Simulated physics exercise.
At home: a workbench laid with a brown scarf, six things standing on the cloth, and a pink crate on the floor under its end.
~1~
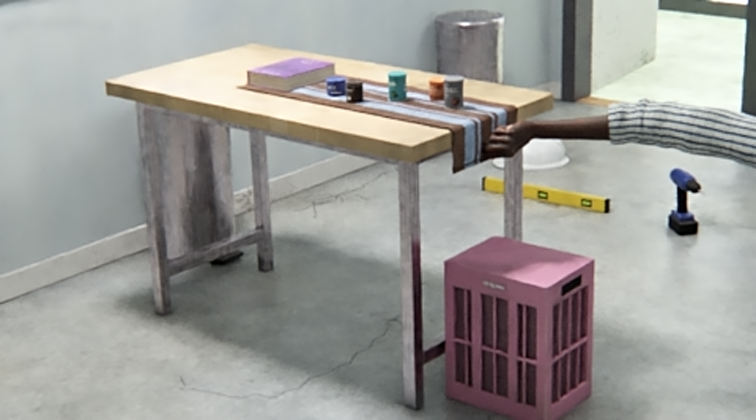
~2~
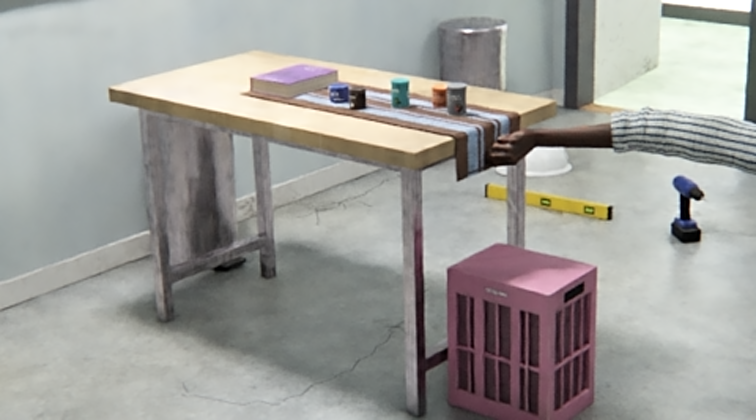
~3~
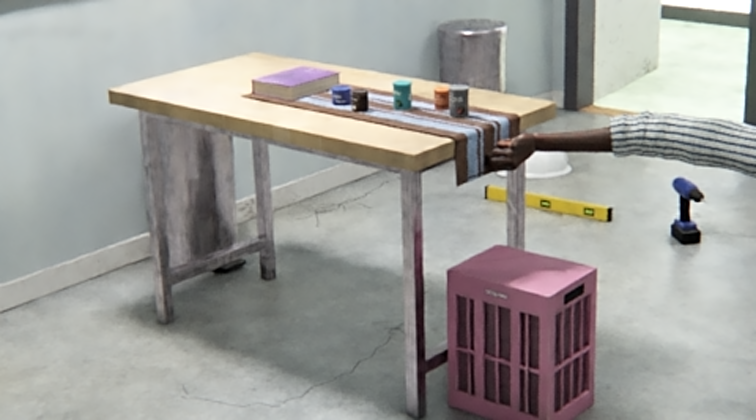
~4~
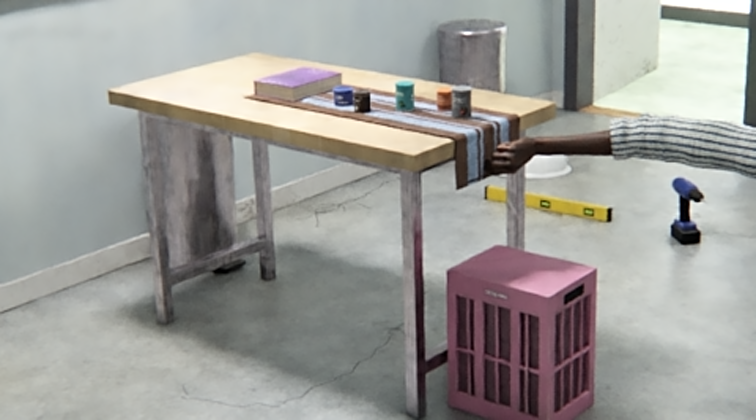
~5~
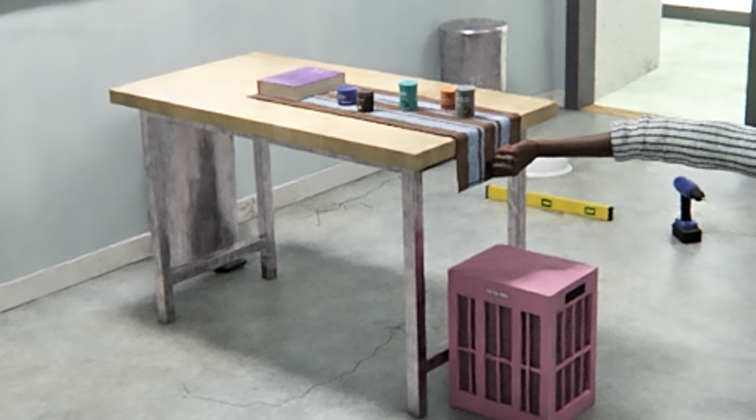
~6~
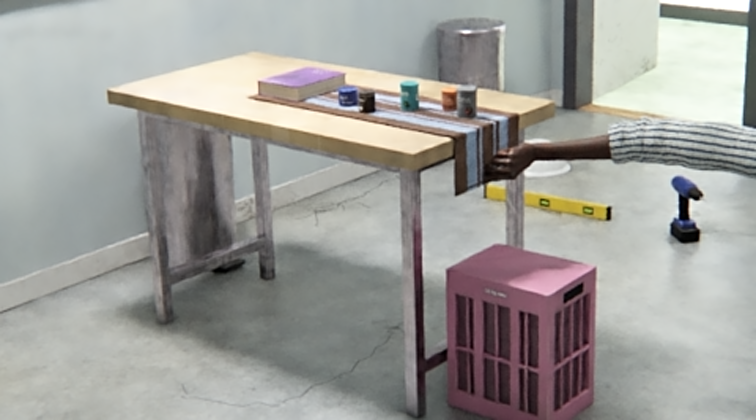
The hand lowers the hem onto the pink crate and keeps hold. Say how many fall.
Over the edge go two.
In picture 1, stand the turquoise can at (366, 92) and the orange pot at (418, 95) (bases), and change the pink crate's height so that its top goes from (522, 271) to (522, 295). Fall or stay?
The turquoise can survives; the orange pot falls.
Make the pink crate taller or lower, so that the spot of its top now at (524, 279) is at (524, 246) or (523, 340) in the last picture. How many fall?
In that case 1 and 4.
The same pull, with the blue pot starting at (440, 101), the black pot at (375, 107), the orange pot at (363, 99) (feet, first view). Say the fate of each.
The blue pot goes over; the black pot holds on; the orange pot survives.
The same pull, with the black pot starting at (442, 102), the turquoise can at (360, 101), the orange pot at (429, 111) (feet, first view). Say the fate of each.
The black pot comes down, the turquoise can does not fall, the orange pot goes over.
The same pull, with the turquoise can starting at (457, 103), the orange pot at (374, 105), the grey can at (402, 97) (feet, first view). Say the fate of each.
The turquoise can tumbles off; the orange pot survives; the grey can keeps its place on top.
A little later, hem near (490, 223); grey can gone.
Next, hem on the crate; grey can and orange pot gone.
When it is over, hem on the crate; grey can and orange pot gone. The workbench loses two.
